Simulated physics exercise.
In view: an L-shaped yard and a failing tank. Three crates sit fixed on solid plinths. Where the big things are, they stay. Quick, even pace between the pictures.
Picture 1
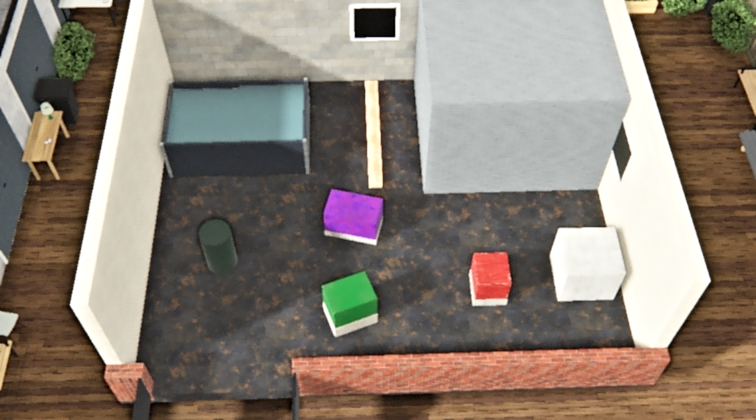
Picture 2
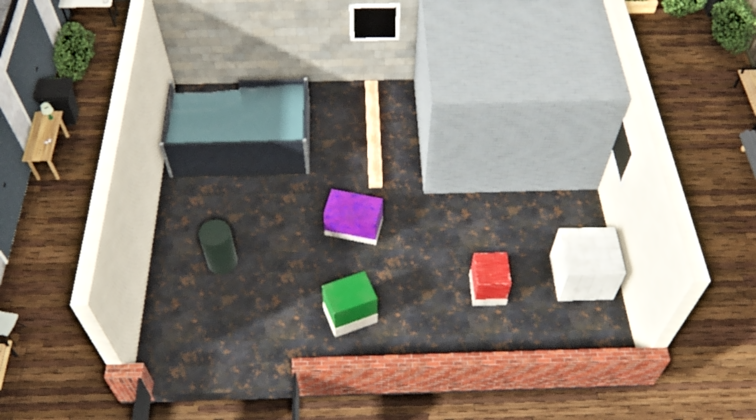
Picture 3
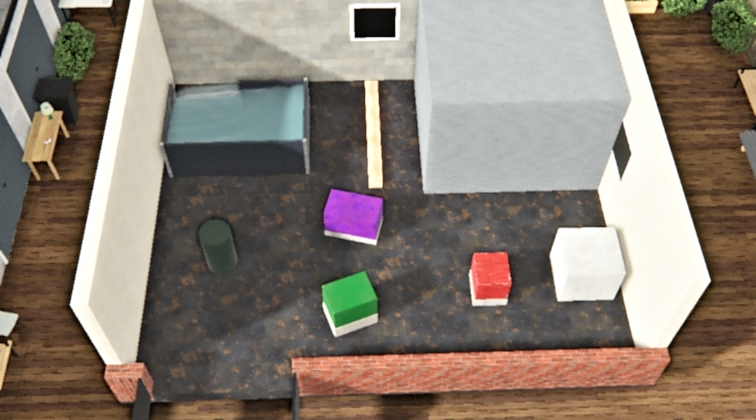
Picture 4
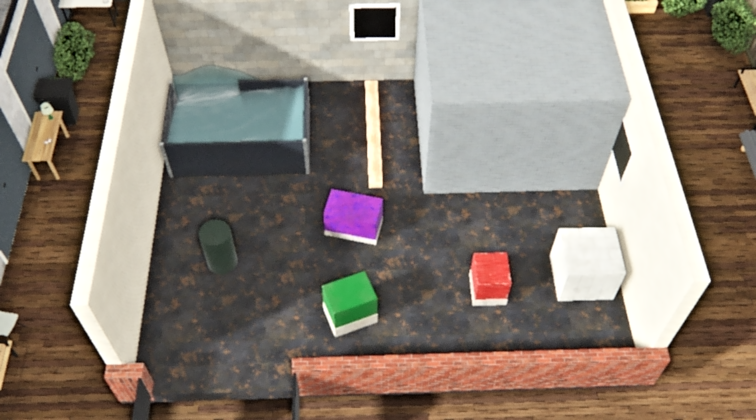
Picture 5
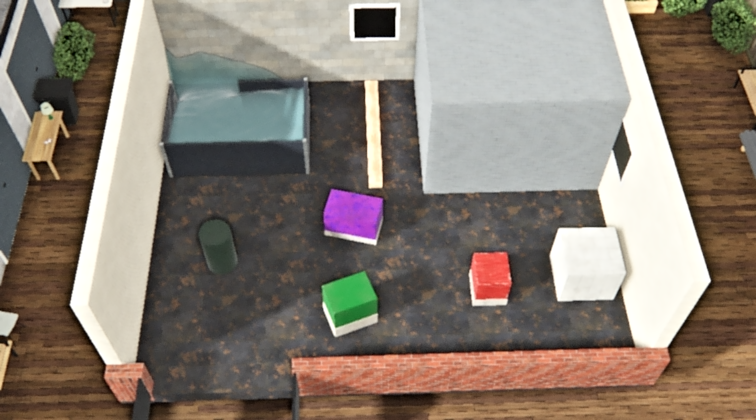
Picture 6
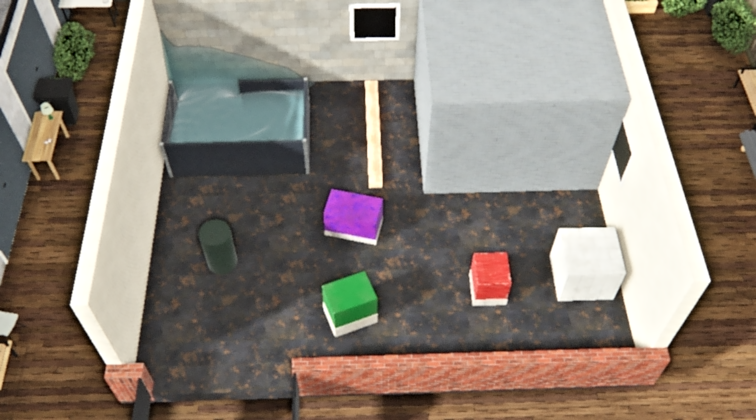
Water in the open tank sinks at the back right and rises up the wall behind.
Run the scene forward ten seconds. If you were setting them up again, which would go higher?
I'd say the red crate can stay, the green crate can stay, the purple crate goes higher.
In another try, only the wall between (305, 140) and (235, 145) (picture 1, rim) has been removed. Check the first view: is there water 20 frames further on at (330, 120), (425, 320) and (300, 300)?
First: Spared by the leak. Second: Reached by the flood. Third: Reached by the flood.
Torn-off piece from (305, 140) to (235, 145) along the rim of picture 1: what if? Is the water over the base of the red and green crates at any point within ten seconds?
My reading: Red stays untouched, green gets drenched.
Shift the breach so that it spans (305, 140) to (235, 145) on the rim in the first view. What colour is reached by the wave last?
That is the red one.
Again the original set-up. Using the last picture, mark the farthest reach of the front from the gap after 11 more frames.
At roughly (135, 372).
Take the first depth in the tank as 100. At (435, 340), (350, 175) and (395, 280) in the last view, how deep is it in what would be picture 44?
I'd put them at close to 12 per cent, then 6 per cent, then 4 per cent.
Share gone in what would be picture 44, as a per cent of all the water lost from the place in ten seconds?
Roughly 45 percent.
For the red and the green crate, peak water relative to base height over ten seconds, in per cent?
I'd say 50 per cent for the first one and 40 per cent for the second.
A moment on, water covers 15 % of the floor; the red crate not reached, the green crate not reached, the purple crate not reached.
Next, water covers 30 % of the floor; the red crate not reached, the green crate not reached, the purple crate water round its plinth.
Then, water covers 45 % of the floor; the red crate not reached, the green crate not reached, the purple crate water round its plinth.
Later, water covers 75 % of the floor; the red crate water round its plinth, the green crate water round its plinth, the purple crate water round its plinth.
In the end, water covers 95 % of the floor; the red crate stayed above the water, the green crate stayed above the water, the purple crate was topped.
